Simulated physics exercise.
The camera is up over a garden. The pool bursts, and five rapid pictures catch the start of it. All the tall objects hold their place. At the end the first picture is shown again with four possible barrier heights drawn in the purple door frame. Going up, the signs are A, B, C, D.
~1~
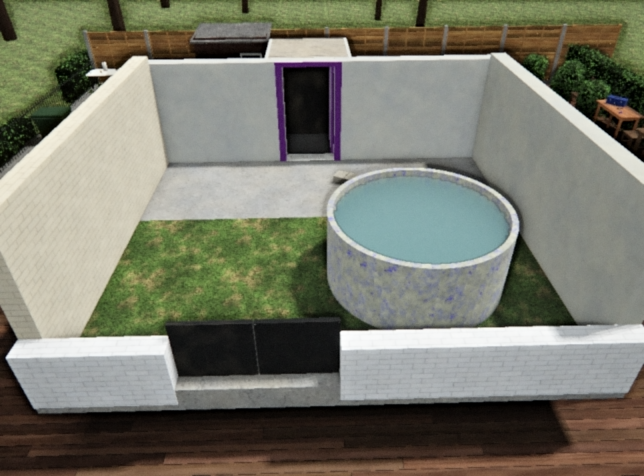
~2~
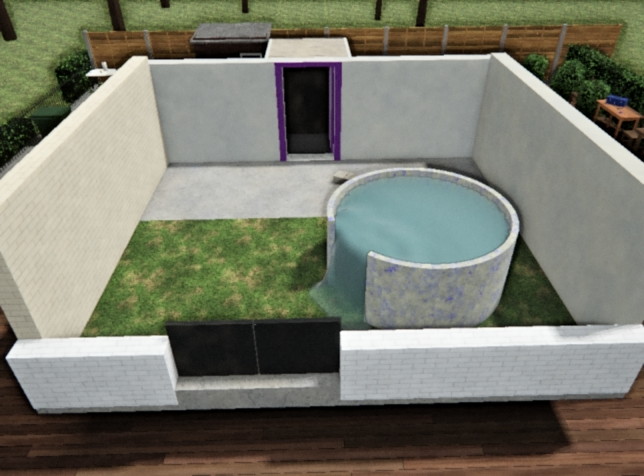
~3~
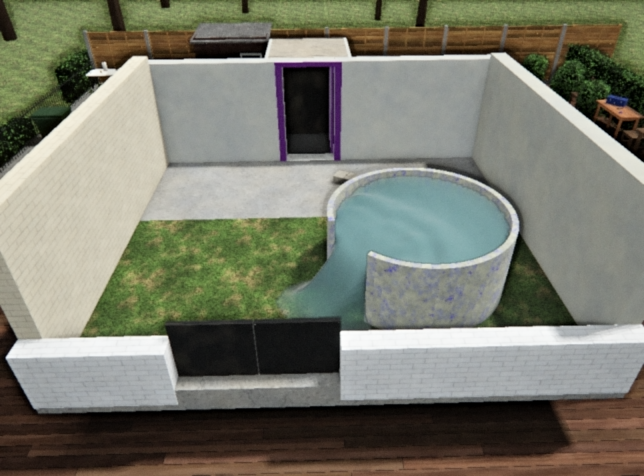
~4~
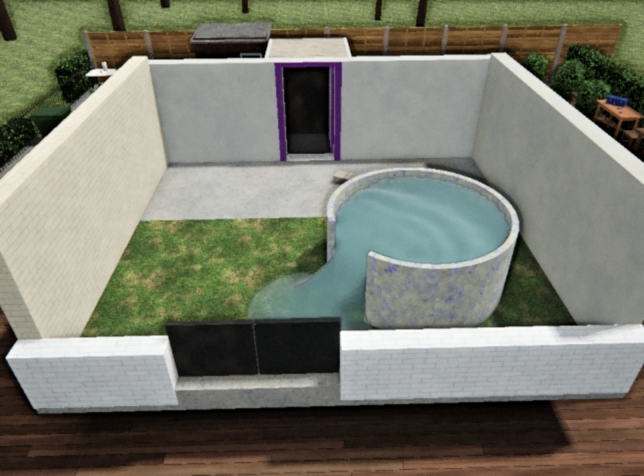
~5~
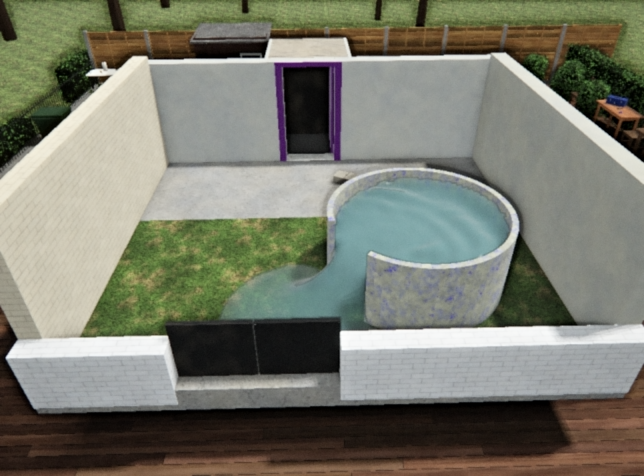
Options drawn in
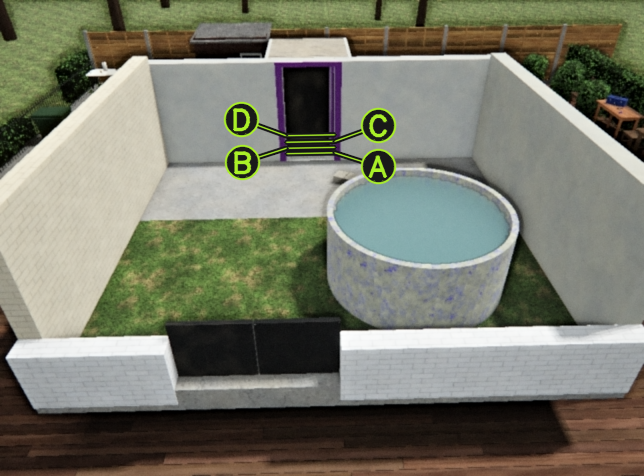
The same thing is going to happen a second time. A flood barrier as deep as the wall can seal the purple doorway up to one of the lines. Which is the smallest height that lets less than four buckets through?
That is line A.
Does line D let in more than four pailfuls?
No, not at all.
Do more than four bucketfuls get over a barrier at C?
No, that is safe.
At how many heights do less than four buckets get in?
All of the four.
On the marked copy, A at (310, 153); B at (310, 147); C at (310, 141); D at (310, 135); from the bottom up A, B, C, D.
If A is chosen, nothing gets over.
If B is chosen, nothing gets over.
If C is chosen, nothing gets over.
If D is chosen, nothing gets over.
